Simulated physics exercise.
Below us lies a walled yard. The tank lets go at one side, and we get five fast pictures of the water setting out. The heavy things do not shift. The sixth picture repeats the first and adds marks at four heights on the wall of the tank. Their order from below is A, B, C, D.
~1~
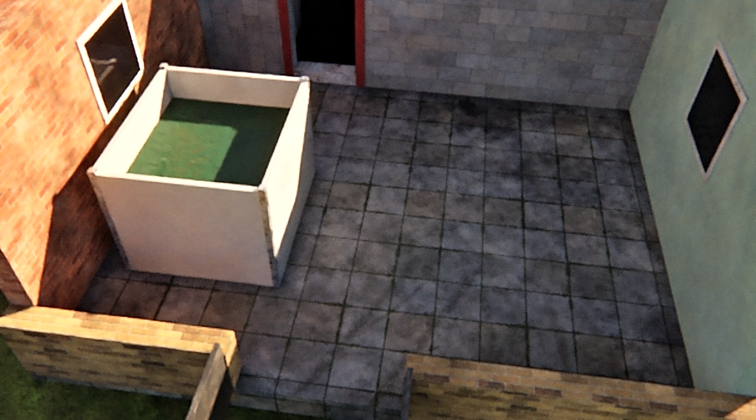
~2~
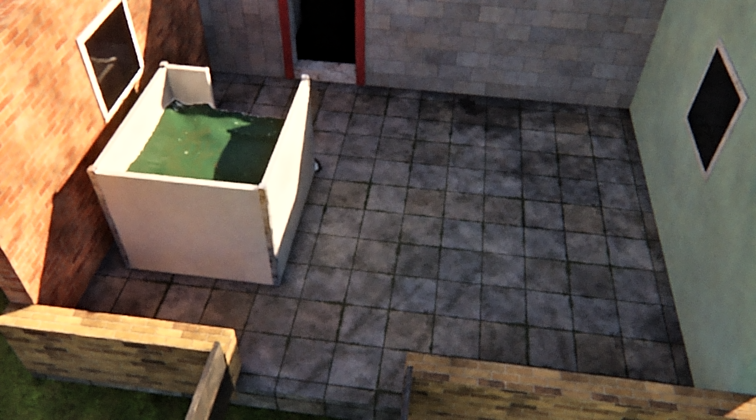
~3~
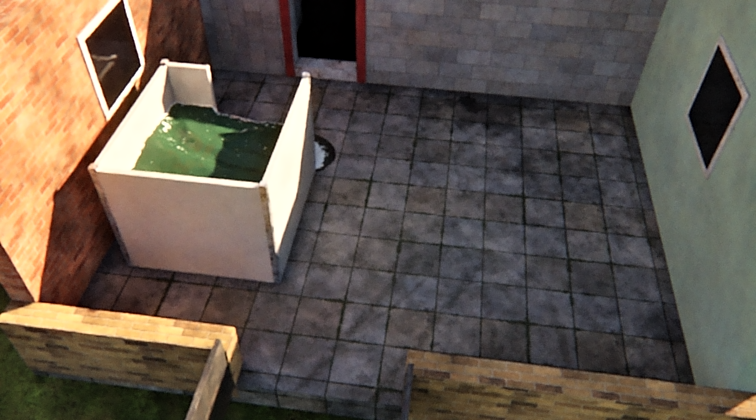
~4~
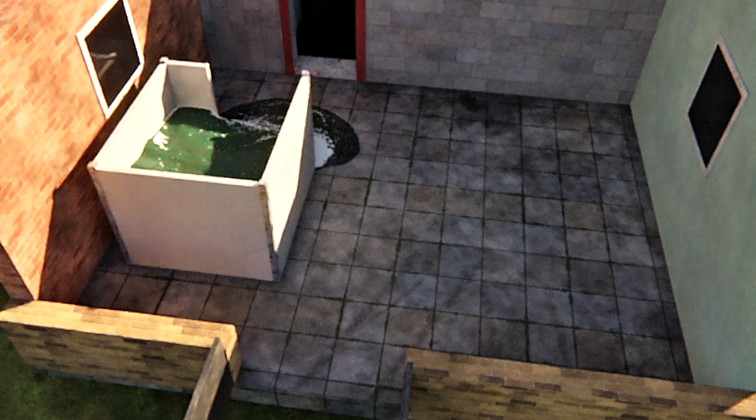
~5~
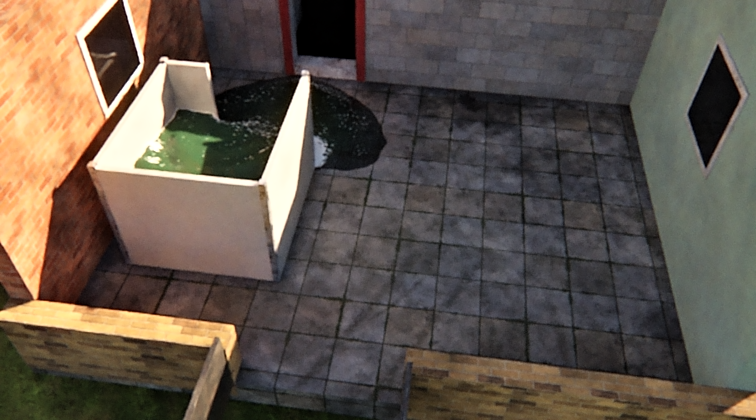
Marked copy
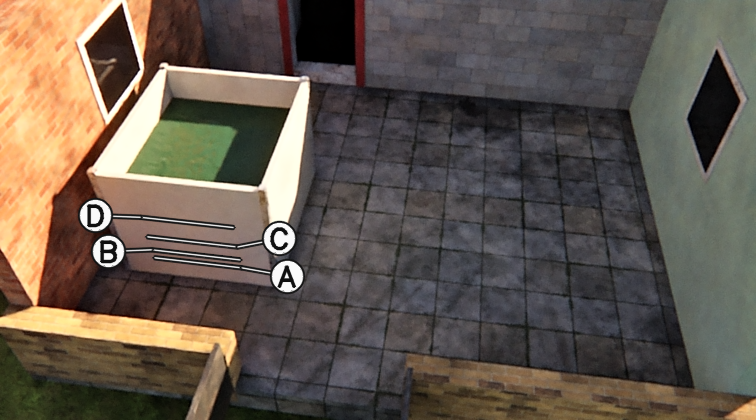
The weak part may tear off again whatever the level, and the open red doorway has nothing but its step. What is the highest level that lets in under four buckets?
It is B.
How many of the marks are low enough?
Two.
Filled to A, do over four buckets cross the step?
No, not at all.
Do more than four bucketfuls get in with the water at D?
Yes, that goes wrong.
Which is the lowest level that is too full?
The answer is C.
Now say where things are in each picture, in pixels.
Water in the tank at rest, its middle at (214, 151); foot of the red doorway at (325, 83); open gate at (319, 339).
Water covers 1 % of the ground, its front hidden from here.
Water covers 3 % of the ground, its front hidden from here.
Water covers 8 % of the ground and shows as far out as (349, 139).
Water covers 14 % of the ground and shows as far out as (349, 103).
On the marked copy, A at (197, 262); B at (195, 254); C at (192, 241); D at (186, 222); from the bottom up A, B, C, D.
For level A, nothing gets over.
For level B, a bucket or two gets in.
For level C, about 9 bucketfuls get in.
For level D, dozens of bucketfuls pour in.
